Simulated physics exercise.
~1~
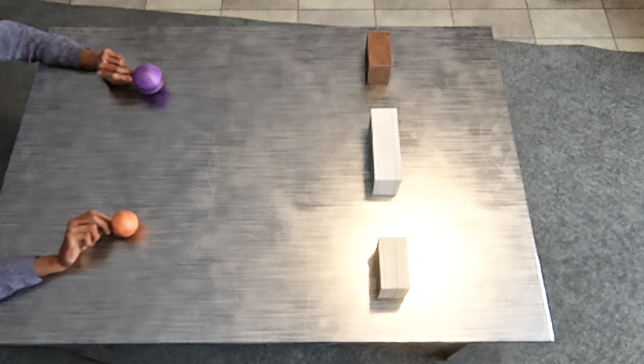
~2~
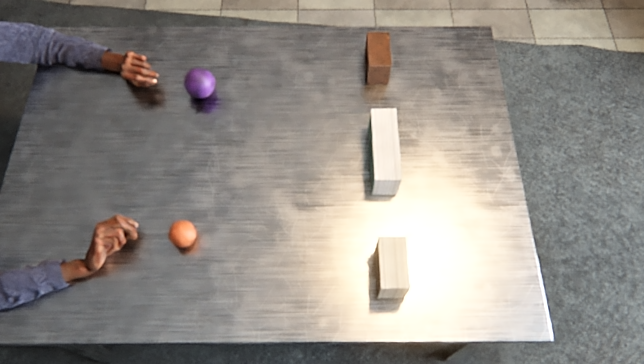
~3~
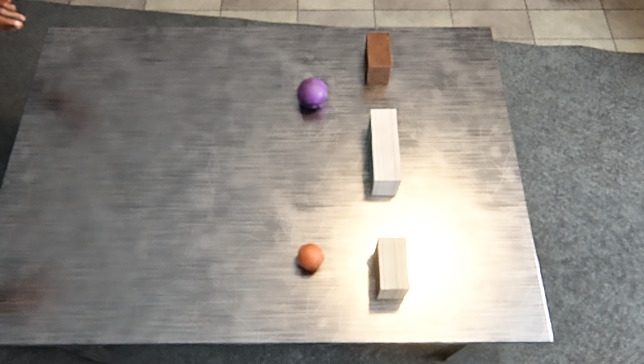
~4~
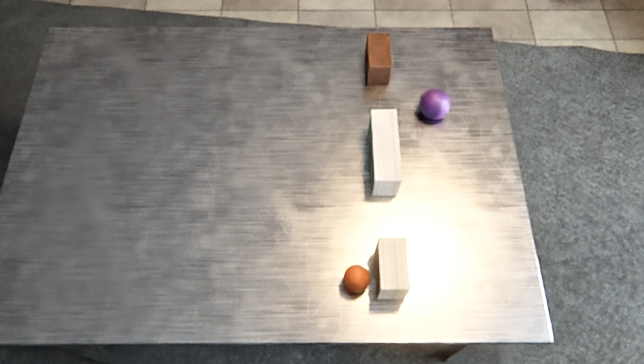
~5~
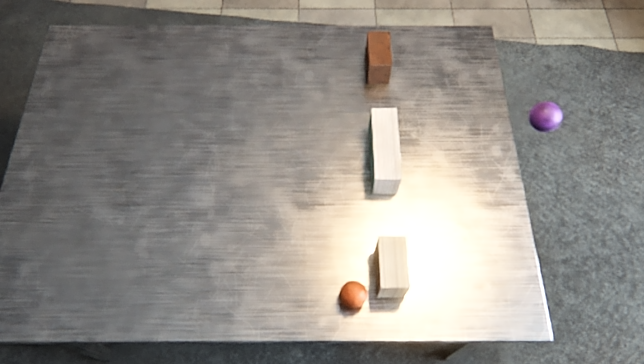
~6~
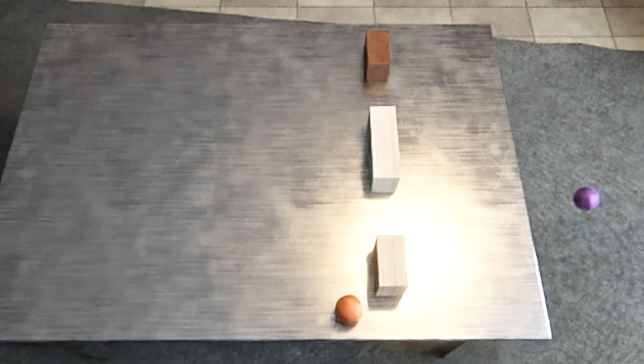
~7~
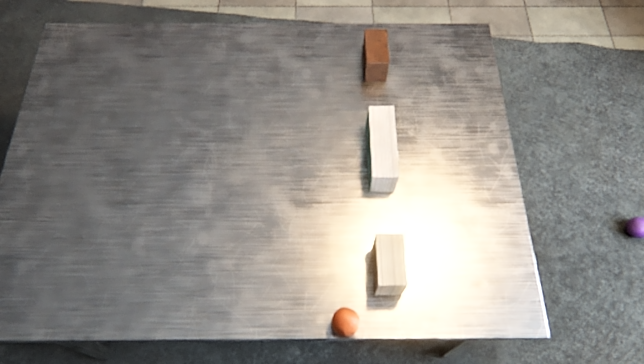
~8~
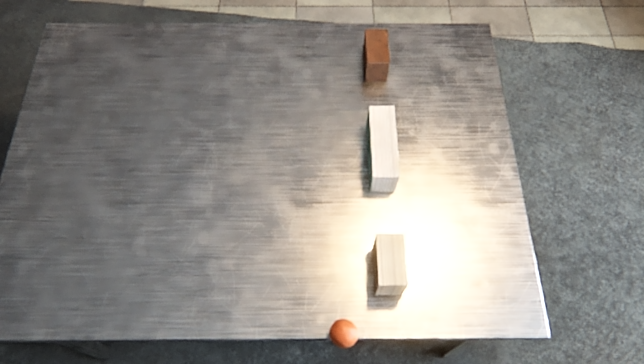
A purple ball and an orange one start at the left of a dark tabletop, each released by a hand and sent rolling right towards a row of three upright blocks, one brown and two pale. The hands draw back as both balls cross the table. The purple ball slips through the gap between the brown block and the middle one, then rolls off the right edge, drops to the carpet and leaves view. The orange ball meets the left side of the lowest block and is stopped from going through. It drifts slowly down towards the near edge, ending there still short of the blocks' far side.
